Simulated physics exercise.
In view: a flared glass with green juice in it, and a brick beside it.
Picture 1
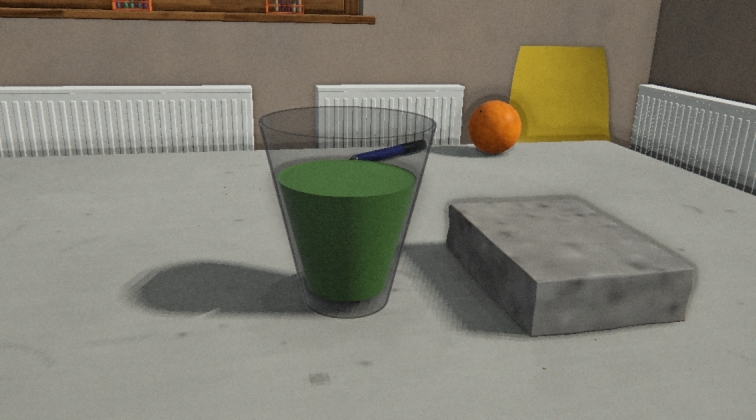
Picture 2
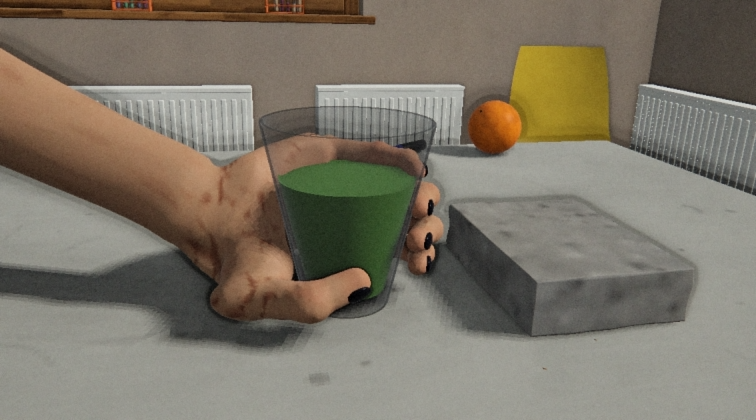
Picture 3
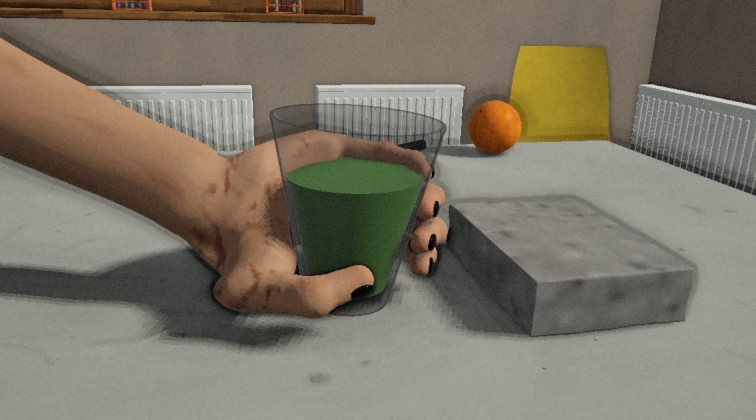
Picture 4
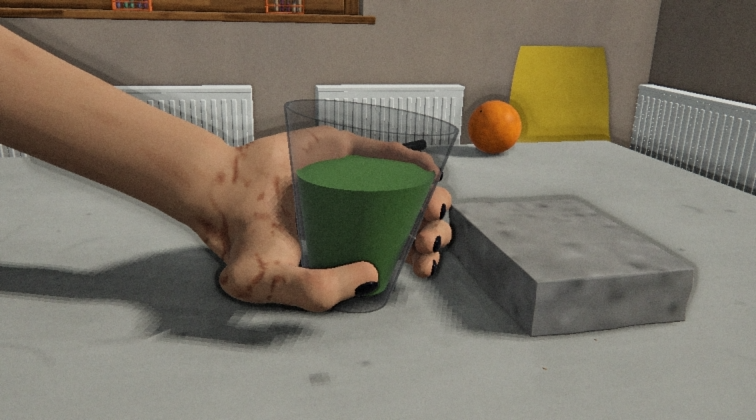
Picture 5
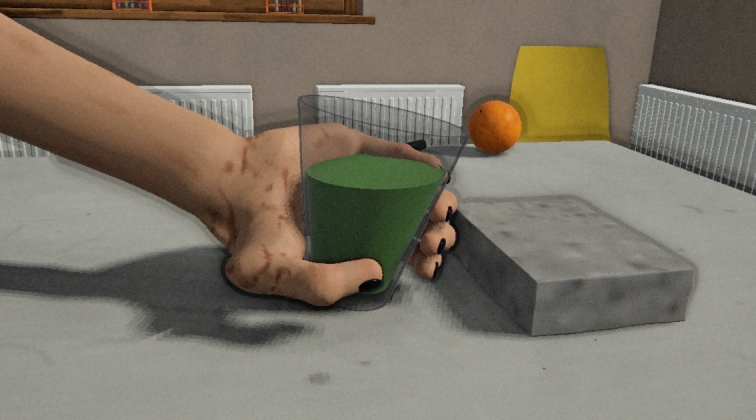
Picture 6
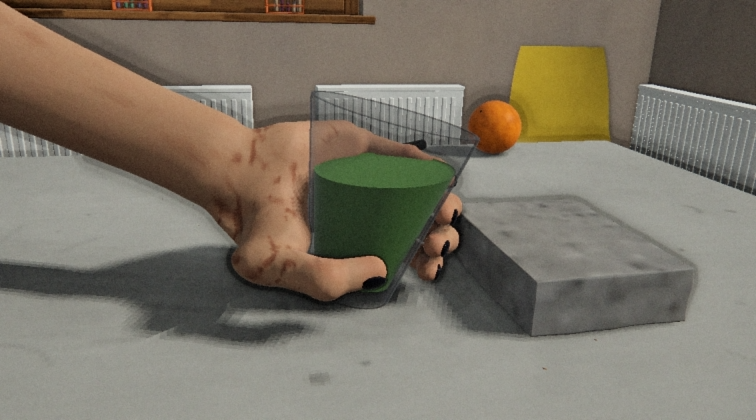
The footage shows a flared glass of green juice standing upright on a table beside a grey brick; a hand from the left grips the glass and gradually tilts it rightward towards the brick, the juice surface staying level.
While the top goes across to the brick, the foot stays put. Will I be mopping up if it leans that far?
Yes, you will.
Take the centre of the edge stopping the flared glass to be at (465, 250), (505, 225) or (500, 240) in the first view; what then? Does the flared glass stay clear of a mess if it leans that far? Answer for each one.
First contents get out, next contents get out, last contents get out.
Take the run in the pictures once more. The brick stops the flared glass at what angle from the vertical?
About 50°.
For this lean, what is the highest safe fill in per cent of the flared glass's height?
Around 55 per cent of its height, I reckon.
A moment on, the flared glass leans by about 30°; all is still inside.
Further on, the flared glass leans by about 45°; a puddle lies under it; nearly all of the green juice is inside.
When it is over, the flared glass leans by about 50°, against the brick; a puddle lies under it; about three quarters of the green juice is inside.
